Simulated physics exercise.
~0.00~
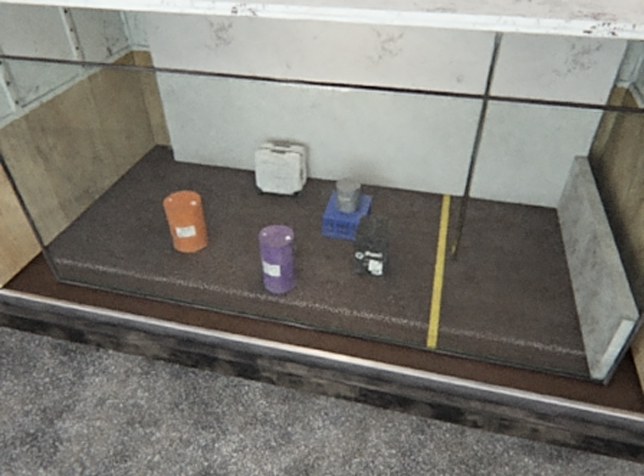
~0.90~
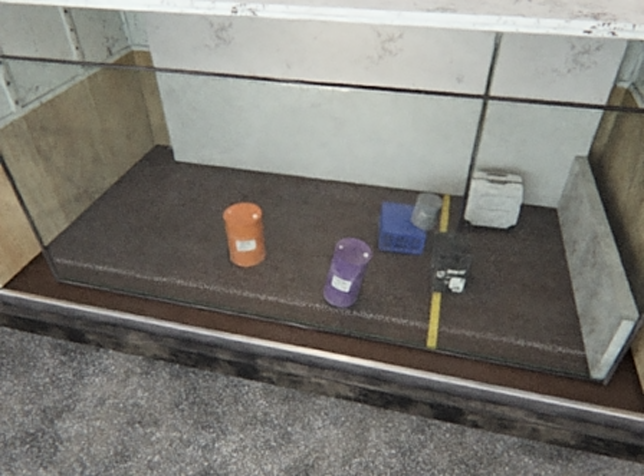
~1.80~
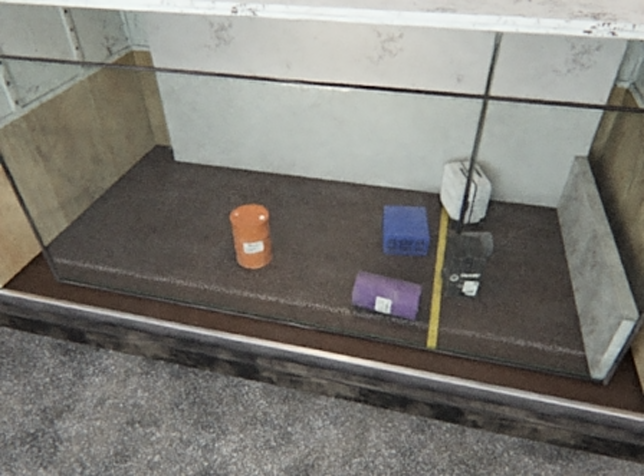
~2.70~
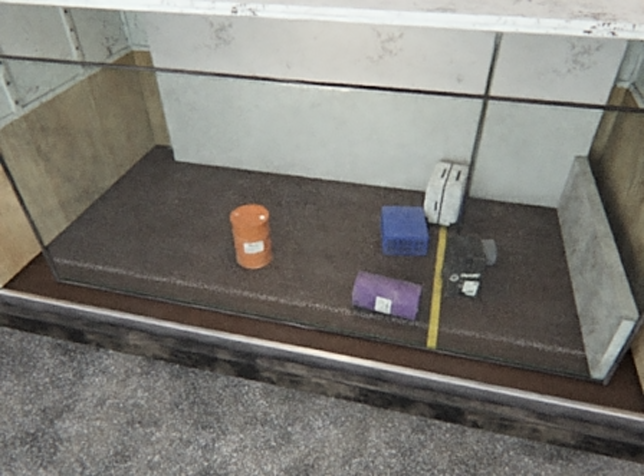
In a glass-fronted bay, several loose items slid right, the purple drum toppling onto its side and the grey bucket dropping off the blue crate, before the white case rolled back left and the black pack rested past the yellow line.
